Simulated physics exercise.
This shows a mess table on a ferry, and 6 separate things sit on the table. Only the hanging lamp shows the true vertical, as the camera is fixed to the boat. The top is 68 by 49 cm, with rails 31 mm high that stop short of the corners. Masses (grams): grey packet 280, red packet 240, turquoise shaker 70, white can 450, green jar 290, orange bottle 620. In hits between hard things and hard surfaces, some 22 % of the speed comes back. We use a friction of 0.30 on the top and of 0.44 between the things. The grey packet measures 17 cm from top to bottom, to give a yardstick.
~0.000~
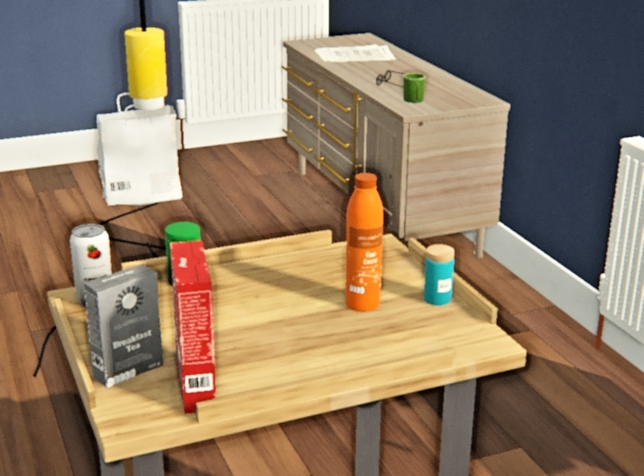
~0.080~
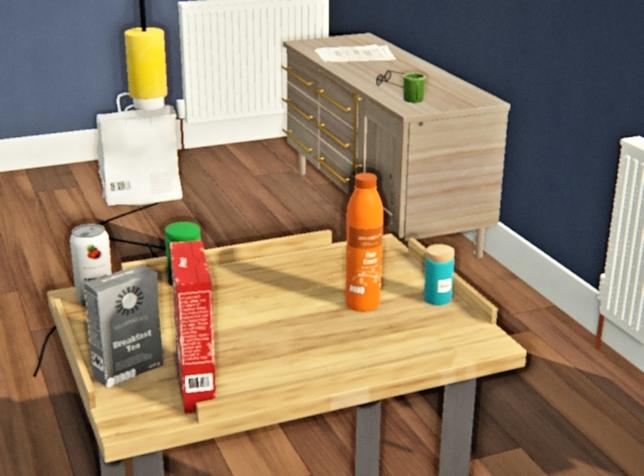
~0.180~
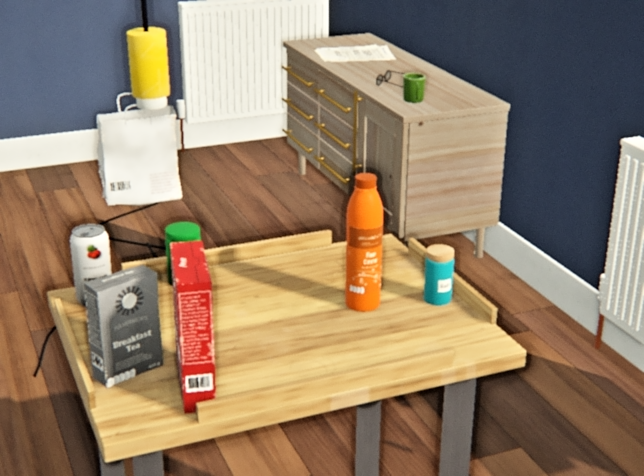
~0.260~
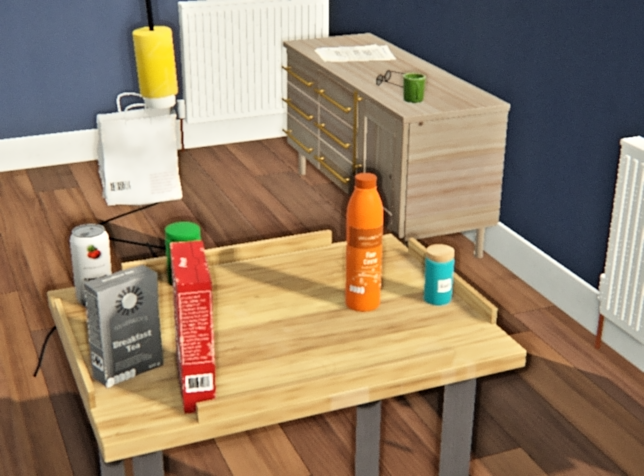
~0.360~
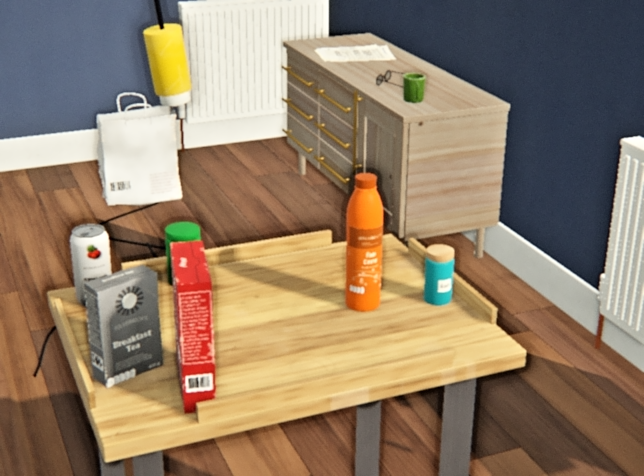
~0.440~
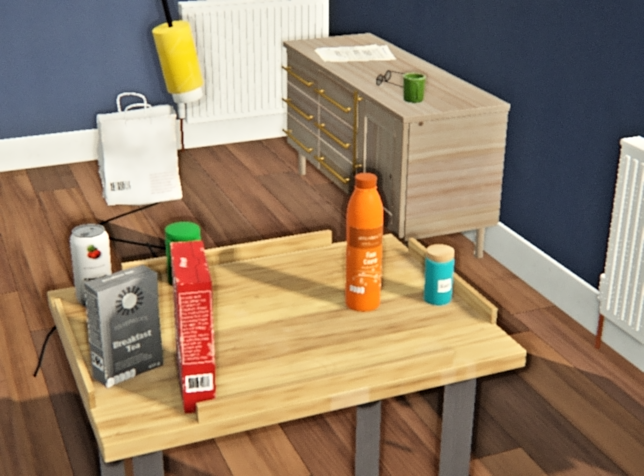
A wooden table holding two boxes, a can, an orange bottle and two smaller containers stayed in view, and nothing on it moved while the yellow hanging lamp behind slowly swung to the right.
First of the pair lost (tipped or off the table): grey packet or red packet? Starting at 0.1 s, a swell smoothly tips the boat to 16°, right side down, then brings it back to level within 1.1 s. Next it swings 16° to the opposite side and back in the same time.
Of the two named, the latter goes sooner.
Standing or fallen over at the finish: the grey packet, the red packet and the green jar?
In the last frame the grey packet remains up, the red packet does not stay up and the green jar remains up.
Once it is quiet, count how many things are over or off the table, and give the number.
Altogether, 1.
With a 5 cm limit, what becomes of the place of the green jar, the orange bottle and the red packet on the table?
Note: Green jar is left in place. Orange bottle is left in place. Red packet departs its position.
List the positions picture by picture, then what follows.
The first picture shows boat level; grey packet (125, 325); red packet (193, 326).
The second picture shows boat level; orange bottle (364, 242).
The third picture shows boat heeled 1°, right side down; turquoise shaker (439, 275); white can (92, 267).
The fourth picture shows boat heeled 3°, right side down; orange bottle (364, 242).
The fifth picture shows boat heeled 7°, right side down; turquoise shaker (439, 275); white can (92, 267).
The sixth picture shows boat heeled 11°, right side down; grey packet (125, 325); red packet (193, 326).
By 1.04 s, boat heeled 3°, right side down; red packet rocked 49° off its seat near (254, 331).
By 1.24 s, boat level; red packet on its side near (288, 329).
When it is over (2.8 s), lying over on the table, red packet; the other 5 within 5 cm of the start. End places, in pixels of the last picture, grey packet near (125, 325), red packet near (290, 342). Grey packet was never lost; red packet went at 1.00 s.
